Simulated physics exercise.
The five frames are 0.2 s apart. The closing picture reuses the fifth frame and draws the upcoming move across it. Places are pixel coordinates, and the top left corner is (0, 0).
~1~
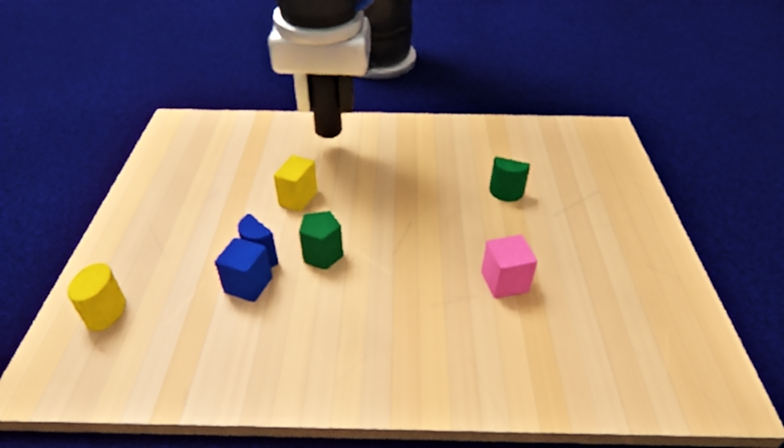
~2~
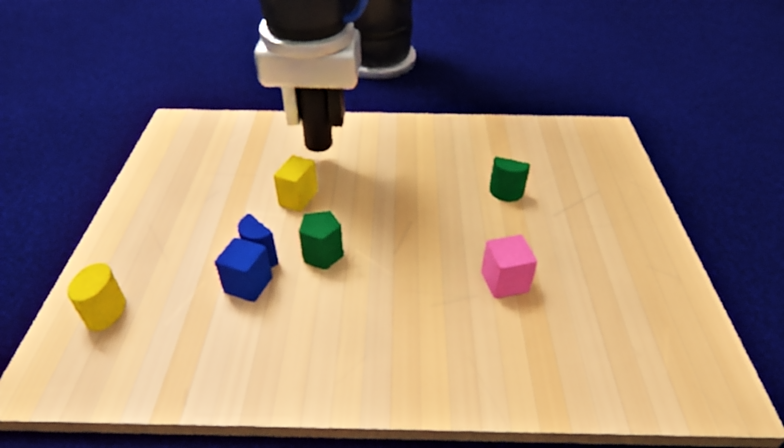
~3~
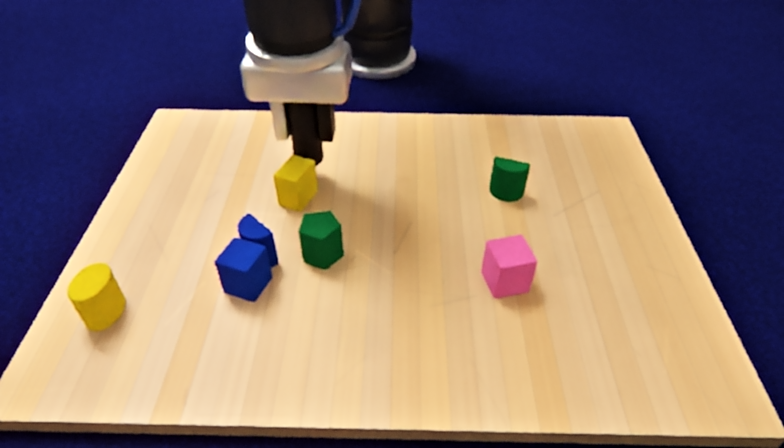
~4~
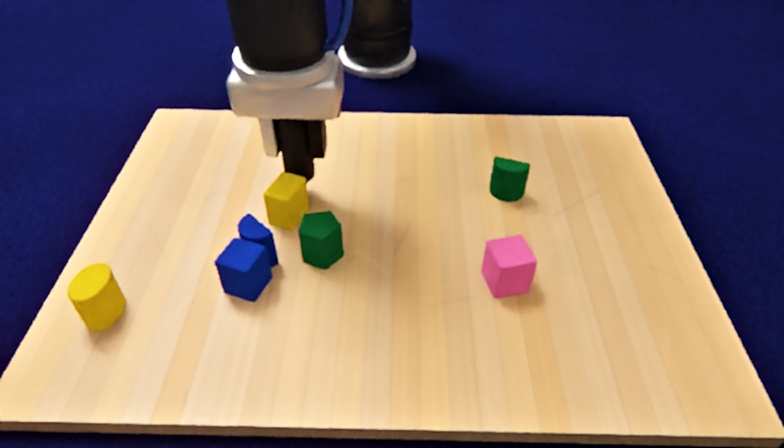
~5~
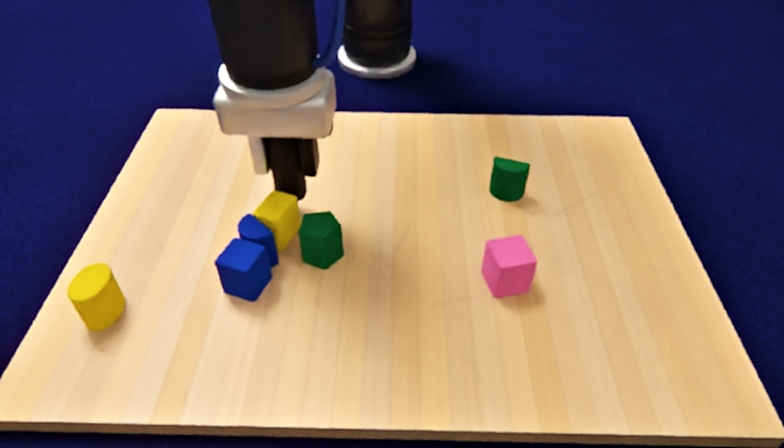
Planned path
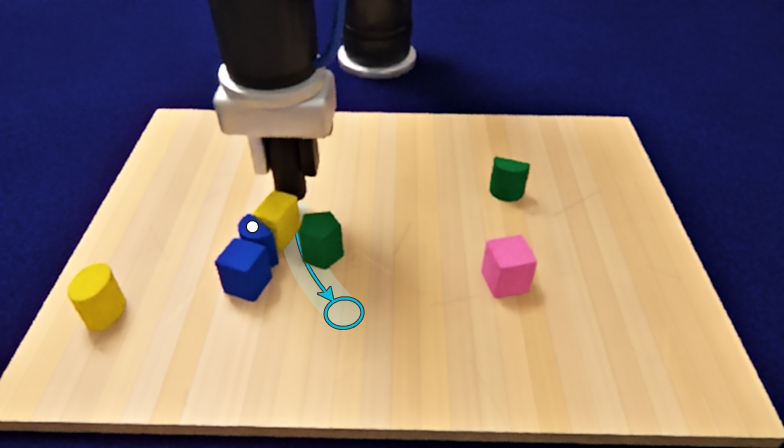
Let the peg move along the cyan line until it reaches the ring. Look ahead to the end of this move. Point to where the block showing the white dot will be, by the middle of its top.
The middle of its top is at (223, 244).
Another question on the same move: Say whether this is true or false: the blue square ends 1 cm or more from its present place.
True.
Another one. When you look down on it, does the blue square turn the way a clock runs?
No, that is not how it ends up.
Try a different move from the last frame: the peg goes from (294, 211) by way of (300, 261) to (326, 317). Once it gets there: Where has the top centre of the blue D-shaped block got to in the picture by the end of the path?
It should be at about (218, 245).
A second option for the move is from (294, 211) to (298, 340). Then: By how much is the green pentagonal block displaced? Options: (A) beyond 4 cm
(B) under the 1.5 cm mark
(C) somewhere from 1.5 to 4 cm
C (somewhere from 1.5 to 4 cm)
The drawn path runs from (294, 211) through (299, 244) and (315, 279) to (344, 313); the dot is on the blue D-shaped block.
On the path given first. One third of the way, peg (297, 227); blue square (221, 274), turned 30° anticlockwise; blue D-shaped block (228, 243), turned 25° clockwise; yellow rectangle (261, 235), turned 50° clockwise; green pentagonal block (325, 230), turned 15° anticlockwise.
Two thirds of the way, peg (313, 262); blue square (219, 275), turned 30° anticlockwise; blue D-shaped block (223, 244), turned 40° clockwise; yellow rectangle (260, 246), turned 85° clockwise; green pentagonal block (350, 245), turned 90° anticlockwise.
At the end, peg (343, 296); blue square (219, 275), turned 30° anticlockwise; blue D-shaped block (223, 244), turned 40° clockwise; yellow rectangle (260, 246), turned 85° clockwise; green pentagonal block (359, 249), turned 115° anticlockwise.
